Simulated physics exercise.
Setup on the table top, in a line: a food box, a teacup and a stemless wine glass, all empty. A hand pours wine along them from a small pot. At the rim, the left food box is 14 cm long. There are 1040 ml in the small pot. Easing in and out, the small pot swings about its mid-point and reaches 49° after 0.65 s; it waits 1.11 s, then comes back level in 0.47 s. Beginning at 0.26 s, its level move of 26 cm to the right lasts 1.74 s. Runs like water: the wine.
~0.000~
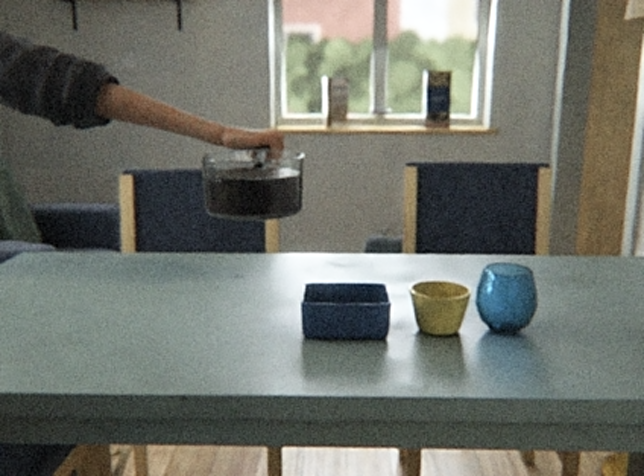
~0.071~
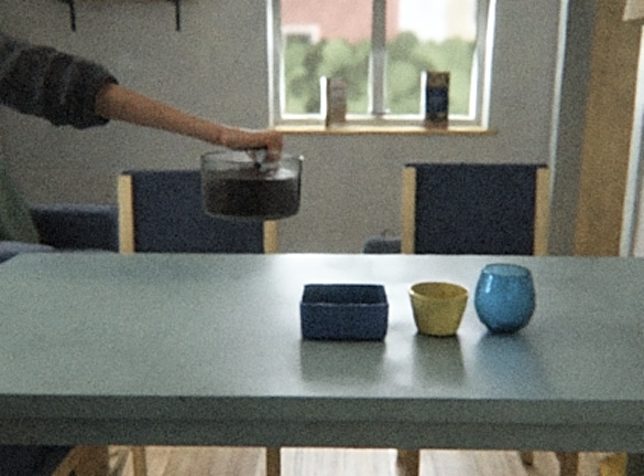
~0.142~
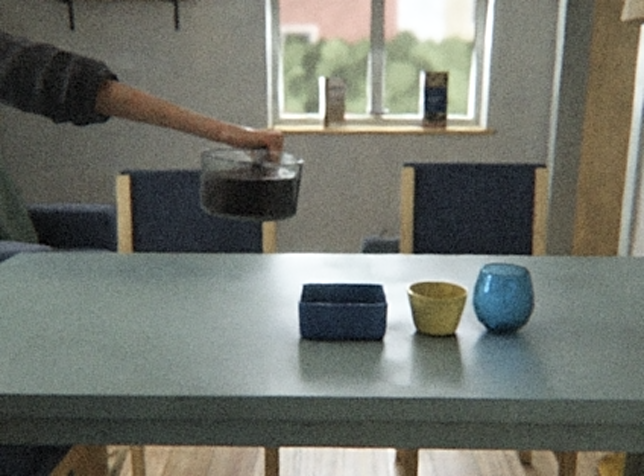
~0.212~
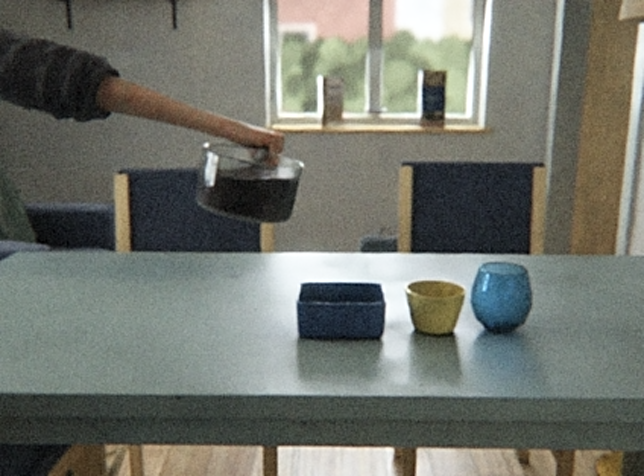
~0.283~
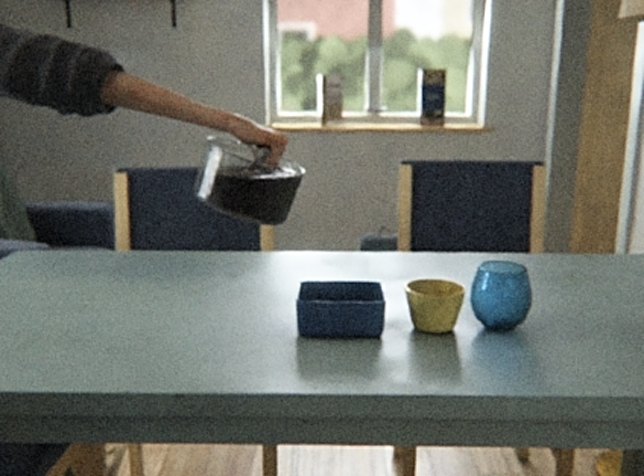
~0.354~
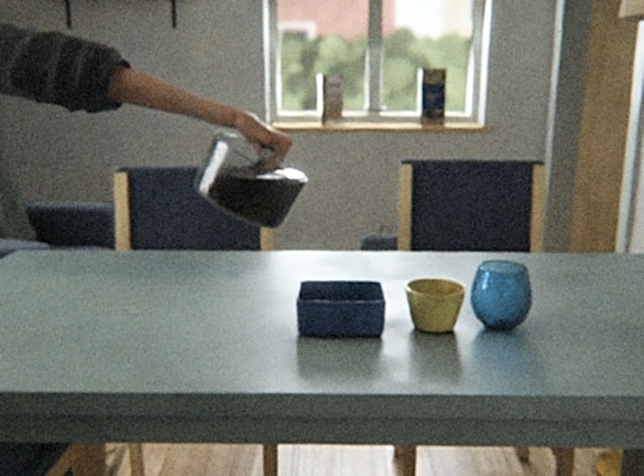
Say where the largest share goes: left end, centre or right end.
Centre.
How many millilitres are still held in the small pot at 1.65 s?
I'd say some 430 ml remain at that point.
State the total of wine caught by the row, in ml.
Taken together, the vessels hold about 360 ml.
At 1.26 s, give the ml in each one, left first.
About 130 ml in the left, 120 ml in the middle and 0 ml in the right.
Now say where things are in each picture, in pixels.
In the first picture, tilt 0°; pouring edge (302, 157); surface from (206, 173) to (301, 173); the left food box's rim runs from (302, 294) to (389, 294); the middle teacup's rim runs from (410, 290) to (470, 291); the right stemless wine glass's rim runs from (486, 270) to (531, 271).
In the second picture, tilt 1°; pouring edge (302, 159); surface from (205, 174) to (300, 175).
In the third picture, tilt 6°; pouring edge (302, 163); surface from (204, 173) to (299, 175).
In the fourth picture, tilt 12°; pouring edge (302, 167); surface from (203, 172) to (299, 174).
In the fifth picture, tilt 20°; pouring edge (303, 173); surface from (201, 172) to (301, 174).
In the sixth picture, tilt 28°; pouring edge (305, 181); surface from (200, 171) to (305, 175).
After 0.87 s the tilt is 49° and from the left they hold 125 ml, 0 ml, 0 ml, the small pot 645 ml, and 60 ml is on the table top.
After 1.26 s the tilt is 49° and from the left they hold 130 ml, 125 ml, 0 ml, the small pot 510 ml, and 210 ml is on the table top.
After 1.65 s the tilt is 49° and from the left they hold 130 ml, 195 ml, 0 ml, the small pot 435 ml, and 245 ml is on the table top.
After 2.09 s the tilt is 10° and from the left they hold 130 ml, 195 ml, 30 ml, the small pot 410 ml, and 275 ml is on the table top.
In the end from the left they hold 130 ml, 195 ml, 30 ml, the small pot 410 ml, and 275 ml is on the table top.
